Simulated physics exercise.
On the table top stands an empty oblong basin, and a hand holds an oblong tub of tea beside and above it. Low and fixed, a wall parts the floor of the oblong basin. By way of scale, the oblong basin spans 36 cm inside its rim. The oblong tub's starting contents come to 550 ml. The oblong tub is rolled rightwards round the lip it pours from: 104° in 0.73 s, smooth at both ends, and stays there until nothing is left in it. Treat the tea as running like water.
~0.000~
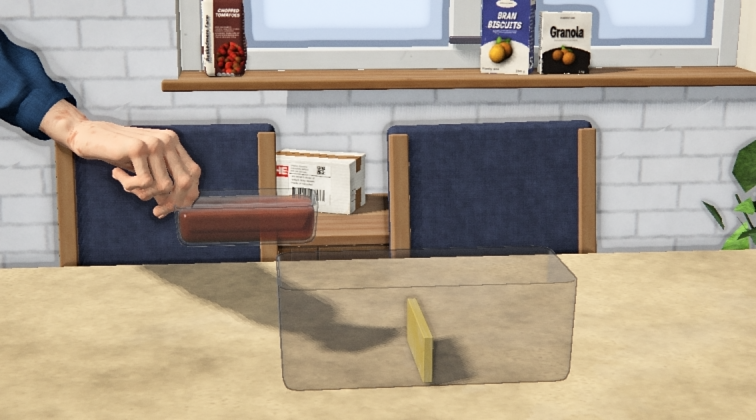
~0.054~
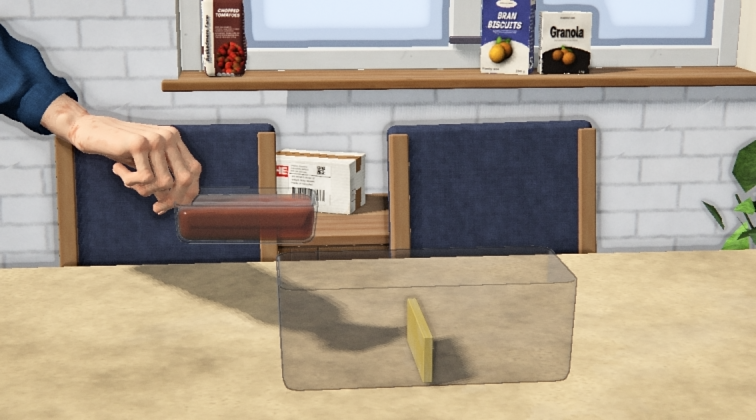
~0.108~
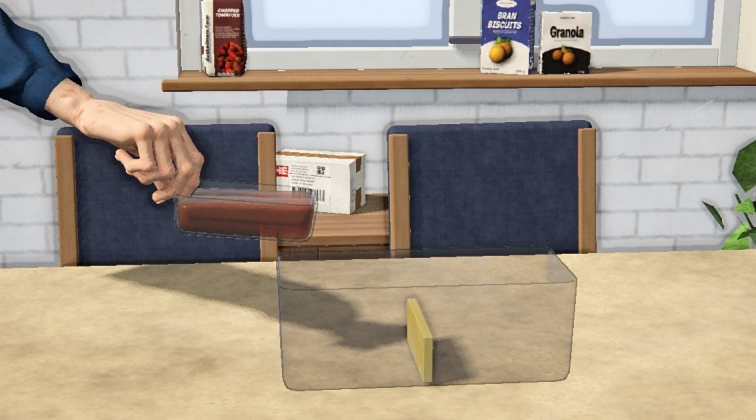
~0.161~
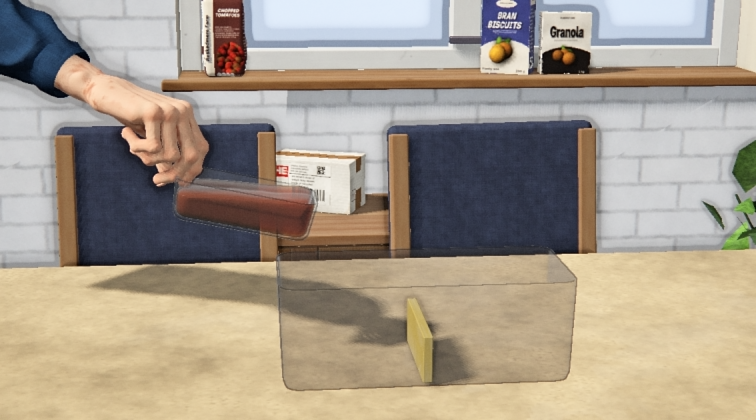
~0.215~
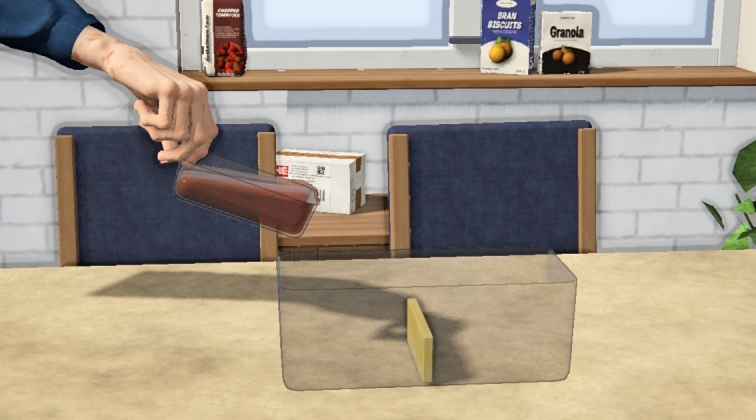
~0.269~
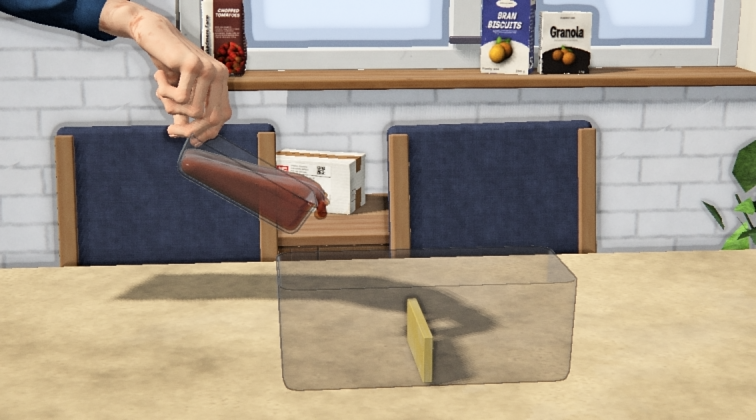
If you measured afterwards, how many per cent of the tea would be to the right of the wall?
About 49 out of 100.
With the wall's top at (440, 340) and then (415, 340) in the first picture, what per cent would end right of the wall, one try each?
Result: 30 per cent, then 60 per cent.
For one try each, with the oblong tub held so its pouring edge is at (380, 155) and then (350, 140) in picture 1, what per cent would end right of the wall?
85 and 75 %.
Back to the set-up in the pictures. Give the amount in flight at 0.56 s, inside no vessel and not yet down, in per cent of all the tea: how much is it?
Estimate: About 52 % of all of it.
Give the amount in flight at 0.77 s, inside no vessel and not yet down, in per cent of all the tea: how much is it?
Around 2 per cent of the liquid is in flight.
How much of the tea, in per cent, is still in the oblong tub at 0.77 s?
What remains is about 0 percent of it all.
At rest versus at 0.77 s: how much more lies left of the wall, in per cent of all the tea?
I'd say near 2 percent.
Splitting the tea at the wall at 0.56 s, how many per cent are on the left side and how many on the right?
Left roughly 42 per cent, right roughly 0.
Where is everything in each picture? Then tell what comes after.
Tilt 0°; pouring edge (316, 199); surface from (179, 205) to (314, 202); the oblong basin's rim runs from (278, 272) to (563, 265); the wall's top is at (420, 318), in the first frame.
Tilt 1°; pouring edge (316, 199); surface from (179, 203) to (314, 201), in the second frame.
Tilt 6°; pouring edge (316, 199); surface from (178, 196) to (314, 198), in the third frame.
Tilt 12°; pouring edge (315, 199); surface from (178, 186) to (314, 194), in the fourth frame.
Tilt 21°; pouring edge (315, 199); surface from (180, 171) to (307, 191); 4 per cent is over the edge, in the fifth frame.
Tilt 31°; pouring edge (314, 199); surface from (181, 155) to (294, 179); 11 per cent is over the edge, in the sixth frame.
Then, 0.56 s in, the tilt is 90° and 6 per cent is still to pour, 42 is left of the wall and 0 right of it.
Then, 0.77 s in, the tilt is 104° and 0 per cent is still to pour, 47 is left of the wall and 50 right of it.
Then, 0.99 s in, the tilt is 104° and 0 per cent is still to pour, 49 is left of the wall and 49 right of it.
Then, 1.23 s in, the tilt is 104° and 0 per cent is still to pour, 49 is left of the wall and 49 right of it.
Finally, 49 per cent lies left of the wall, 49 right of it and 2 outside.
